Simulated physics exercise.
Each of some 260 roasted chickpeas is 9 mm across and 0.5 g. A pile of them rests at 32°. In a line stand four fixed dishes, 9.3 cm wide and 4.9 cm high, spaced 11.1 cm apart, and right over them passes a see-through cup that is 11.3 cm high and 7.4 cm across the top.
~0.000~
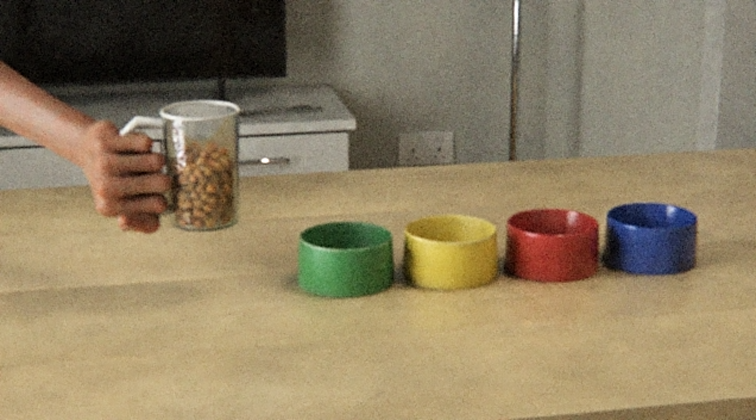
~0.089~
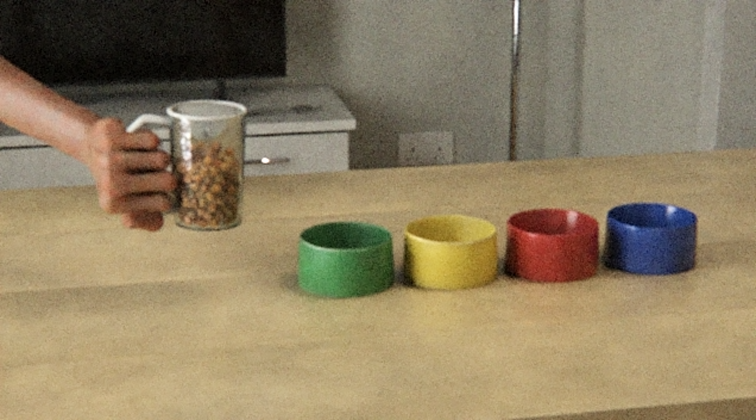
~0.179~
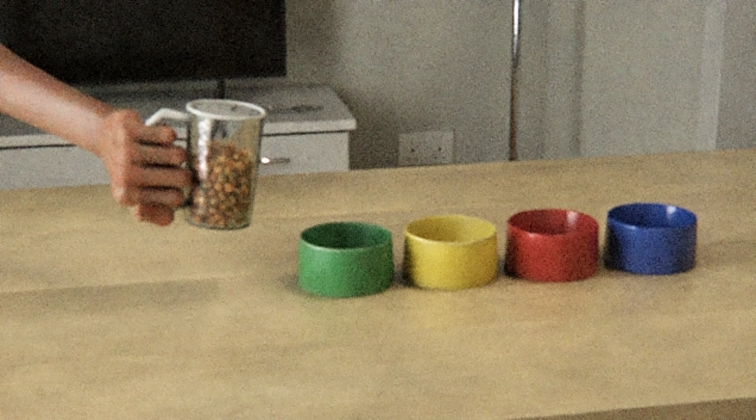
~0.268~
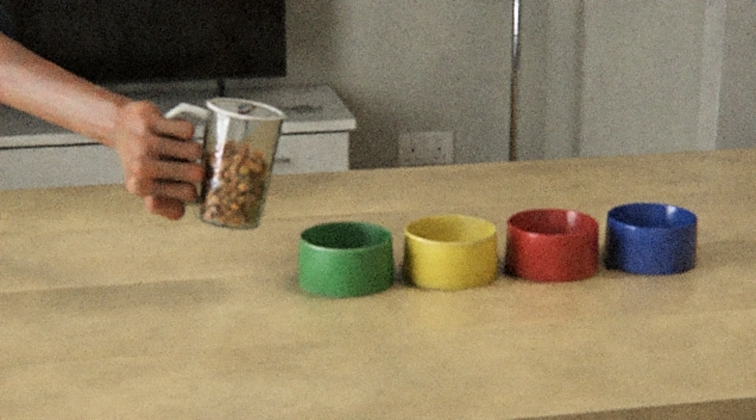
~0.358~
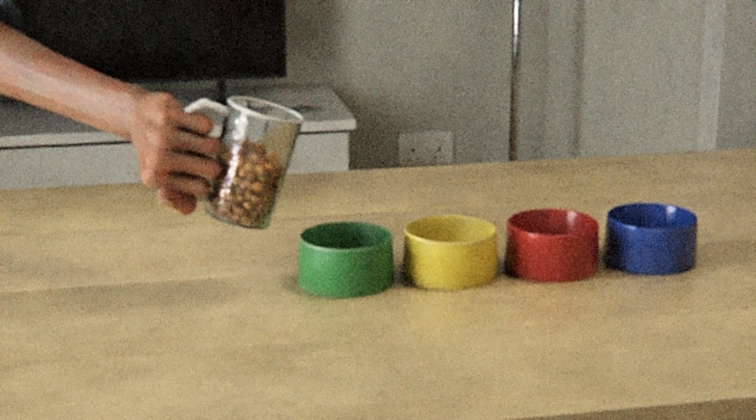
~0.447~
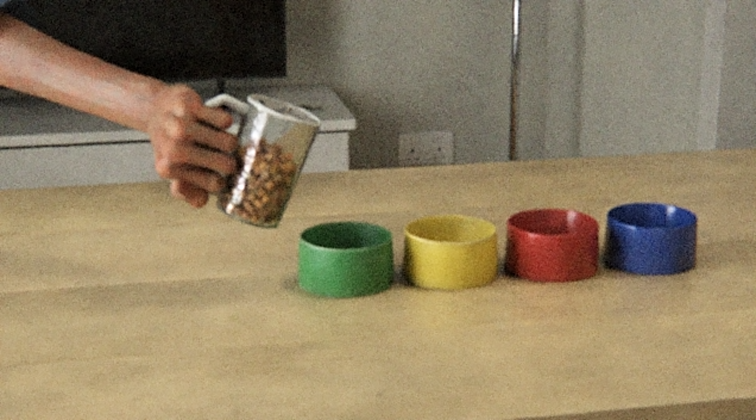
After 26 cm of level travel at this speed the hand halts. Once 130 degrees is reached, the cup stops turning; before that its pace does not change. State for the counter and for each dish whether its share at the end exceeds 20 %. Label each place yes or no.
Red: Yes. Blue: No. Green: No. Yellow: No. Counter: Yes.
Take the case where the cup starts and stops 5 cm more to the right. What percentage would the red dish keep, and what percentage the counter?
The red one would get 100 and the counter 0.
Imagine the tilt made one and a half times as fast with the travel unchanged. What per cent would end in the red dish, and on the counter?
Then red ends at 20 and the counter at 50.
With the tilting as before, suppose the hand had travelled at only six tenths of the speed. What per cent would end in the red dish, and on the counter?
Shares: Red 0, counter 10.
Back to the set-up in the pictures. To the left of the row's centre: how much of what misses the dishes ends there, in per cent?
40 %.
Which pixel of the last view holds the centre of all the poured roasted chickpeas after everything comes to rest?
Roughly (527, 260).
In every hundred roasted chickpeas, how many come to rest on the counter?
Estimate: Near 50 per cent.
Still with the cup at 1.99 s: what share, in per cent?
I'd put it at roughly 95 per cent.
After 1.37 s, tilt 72 degrees; cup holds 100 %.
After 1.99 s, tilt 106 degrees; cup holds 95 %, red 5 %.
After 2.65 s, tilt 130 degrees; cup holds 0 %, red 50 %, yellow 5 %.
By 3.2 s all is still; red 50 %, blue 0 %, green 0 %, yellow 5 %, counter 50 %.
